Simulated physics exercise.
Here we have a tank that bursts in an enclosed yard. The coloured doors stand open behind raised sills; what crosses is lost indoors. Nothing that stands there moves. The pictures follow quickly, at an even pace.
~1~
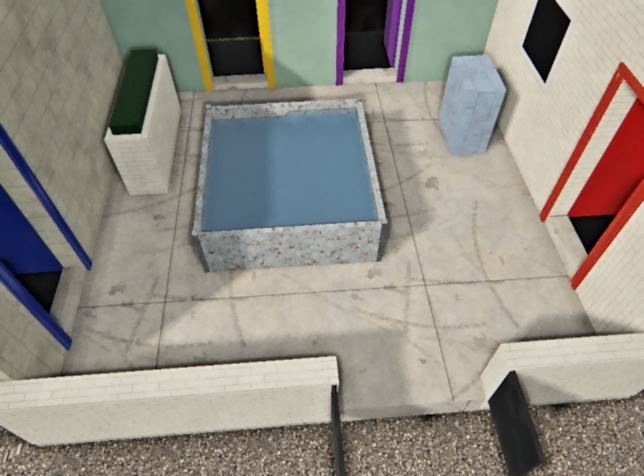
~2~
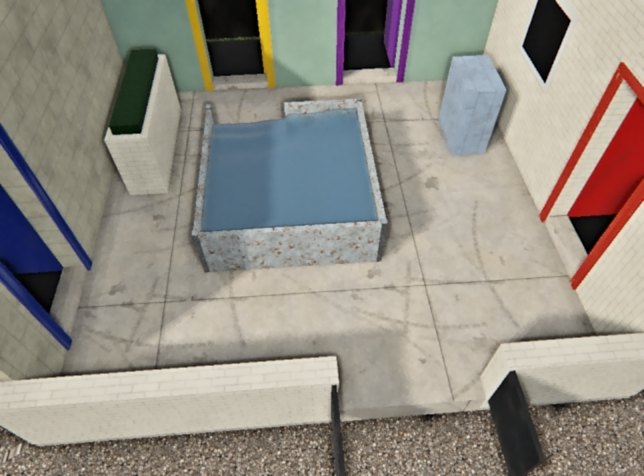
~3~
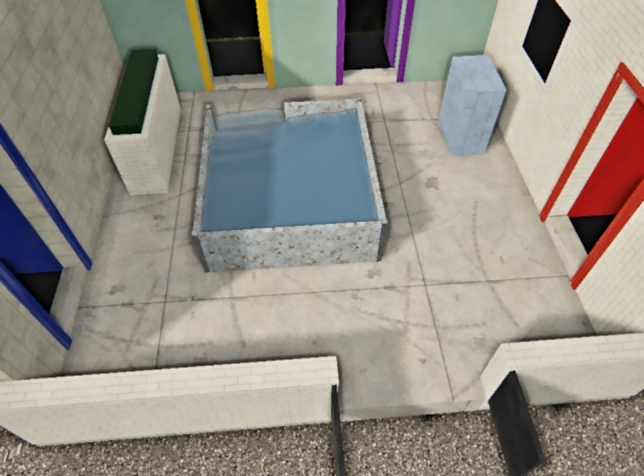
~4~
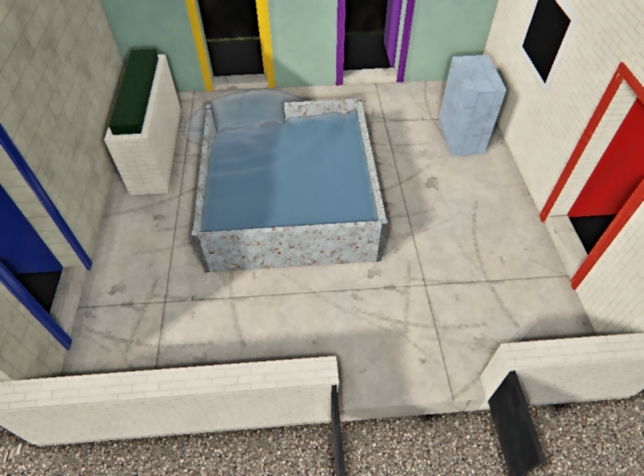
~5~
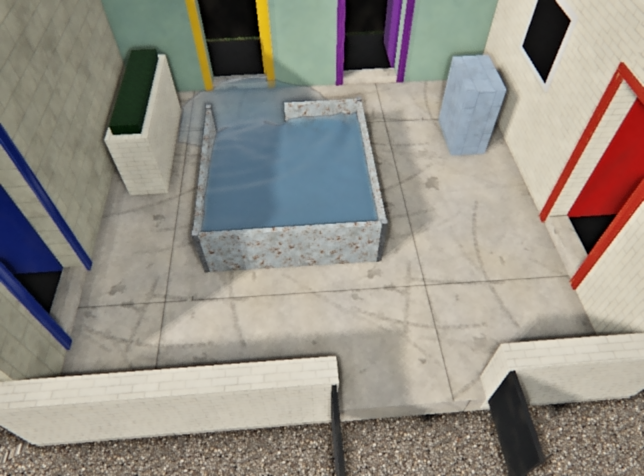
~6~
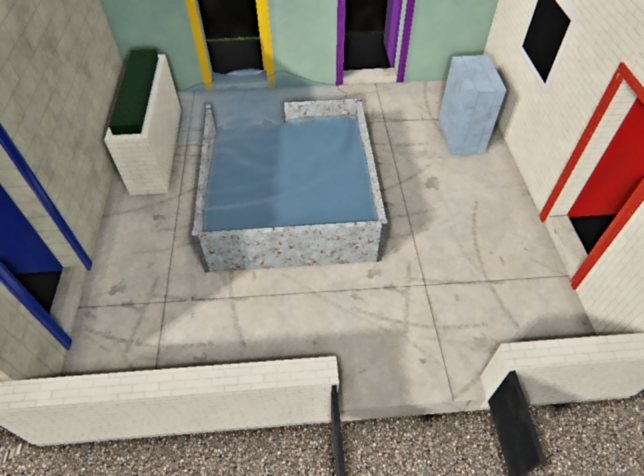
Water poured through a gap in the far side of a stone-walled tank in a yard with coloured doorways, then spread across the paving behind it toward the yellow-framed doorway, while the level inside sank slightly.
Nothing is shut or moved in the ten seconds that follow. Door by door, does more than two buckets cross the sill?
The purple door holds within the limit; the blue door holds within the limit; the yellow door floods; the red door holds within the limit.
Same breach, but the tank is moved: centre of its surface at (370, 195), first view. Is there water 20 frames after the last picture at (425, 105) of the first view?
Answer: Covered.
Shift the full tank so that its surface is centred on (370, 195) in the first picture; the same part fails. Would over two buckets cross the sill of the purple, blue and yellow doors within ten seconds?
One by one: The purple door lets more in, the blue door holds, the yellow door is over.
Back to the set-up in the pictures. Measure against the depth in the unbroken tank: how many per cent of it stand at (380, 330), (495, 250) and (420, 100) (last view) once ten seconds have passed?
Roughly 8, 16 and 18 per cent, in turn.
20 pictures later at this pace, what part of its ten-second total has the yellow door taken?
I make it 70 per cent.
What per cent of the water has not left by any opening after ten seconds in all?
Close to 72 %.
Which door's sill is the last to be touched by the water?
The door marked red.
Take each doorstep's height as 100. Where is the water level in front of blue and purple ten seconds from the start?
Near 60 and 40 in a hundred.
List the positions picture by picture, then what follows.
The first frame shows still water in the water tank at (287, 164).
In the second frame, water pours out on the water tank's far side and has run to a hidden place.
In the third frame, the front is at a hidden place, out from the gap on the water tank's far side.
In the fourth frame, the front is at (272, 93), out from the gap on the water tank's far side.
In the fifth frame, the front is at (304, 87), out from the gap on the water tank's far side.
In the sixth frame, water pours out on the water tank's far side and has run to (330, 86).
A moment on, water covers 15 % of the floor; the purple door wet at the sill, nothing in, the blue door not reached, the yellow door far over two buckets in, the red door not reached.
Next, water covers 30 % of the floor; the purple door wet at the sill, nothing in, the blue door not reached, the yellow door far over two buckets in, the red door not reached.
Then, water covers 50 % of the floor; the purple door wet at the sill, nothing in, the blue door wet at the sill, nothing in, the yellow door far over two buckets in, the red door not reached.
Later, water covers 85 % of the floor; the purple door wet at the sill, nothing in, the blue door wet at the sill, nothing in, the yellow door far over two buckets in, the red door wet at the sill, nothing in.
In the end, water covers 95 % of the floor; the purple door wet at the sill, nothing in, the blue door wet at the sill, nothing in, the yellow door far over two buckets in, the red door wet at the sill, nothing in.
